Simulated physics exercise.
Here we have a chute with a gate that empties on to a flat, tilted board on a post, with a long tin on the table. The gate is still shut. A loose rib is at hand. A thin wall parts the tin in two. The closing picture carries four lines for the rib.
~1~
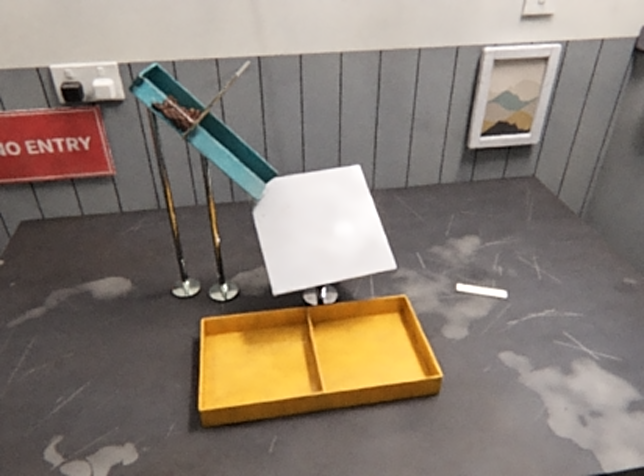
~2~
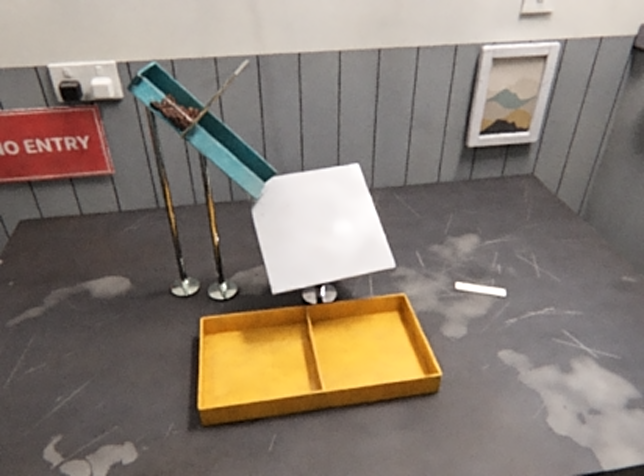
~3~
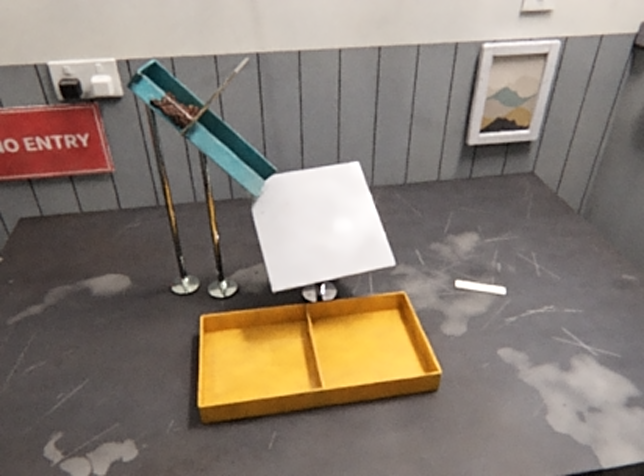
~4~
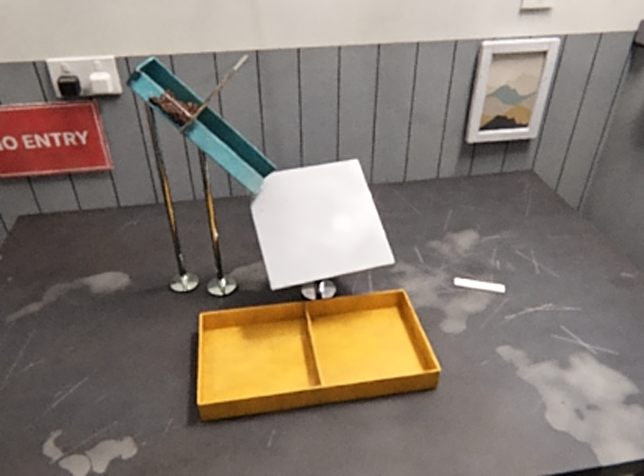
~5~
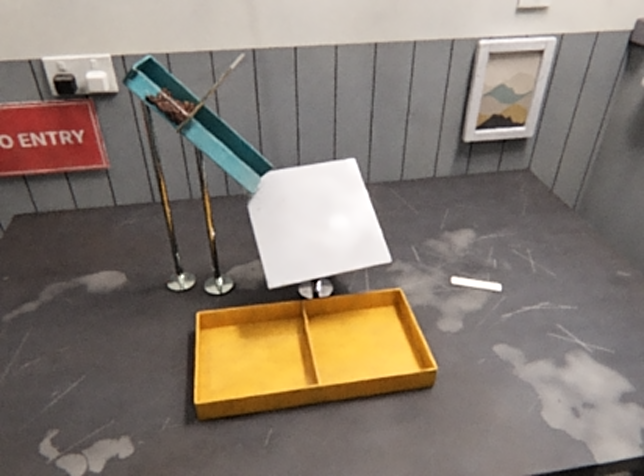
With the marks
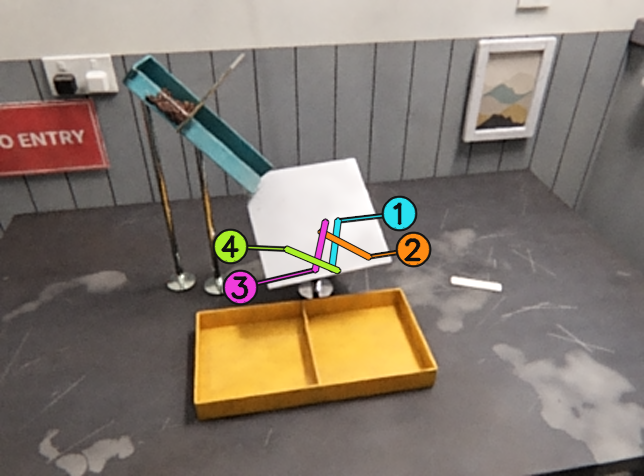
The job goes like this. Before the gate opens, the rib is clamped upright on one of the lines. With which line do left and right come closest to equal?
3 works best here.
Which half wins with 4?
More lands on the right.
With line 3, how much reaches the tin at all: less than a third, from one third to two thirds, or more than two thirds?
Line 3 gives more than two thirds.
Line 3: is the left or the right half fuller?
More lands on the left.
On the marked copy, line 1 from (338, 220) to (331, 268); line 2 from (321, 232) to (368, 256); line 3 from (325, 222) to (315, 269); line 4 from (286, 249) to (337, 270).
Choosing 1, of what is caught, a stray few in the left half, nearly all in the right.
Choosing 2, of what is caught, none in the left half, all in the right.
Choosing 3, of what is caught, about two thirds in the left half, about a third in the right.
Choosing 4, of what is caught, none in the left half, all in the right.
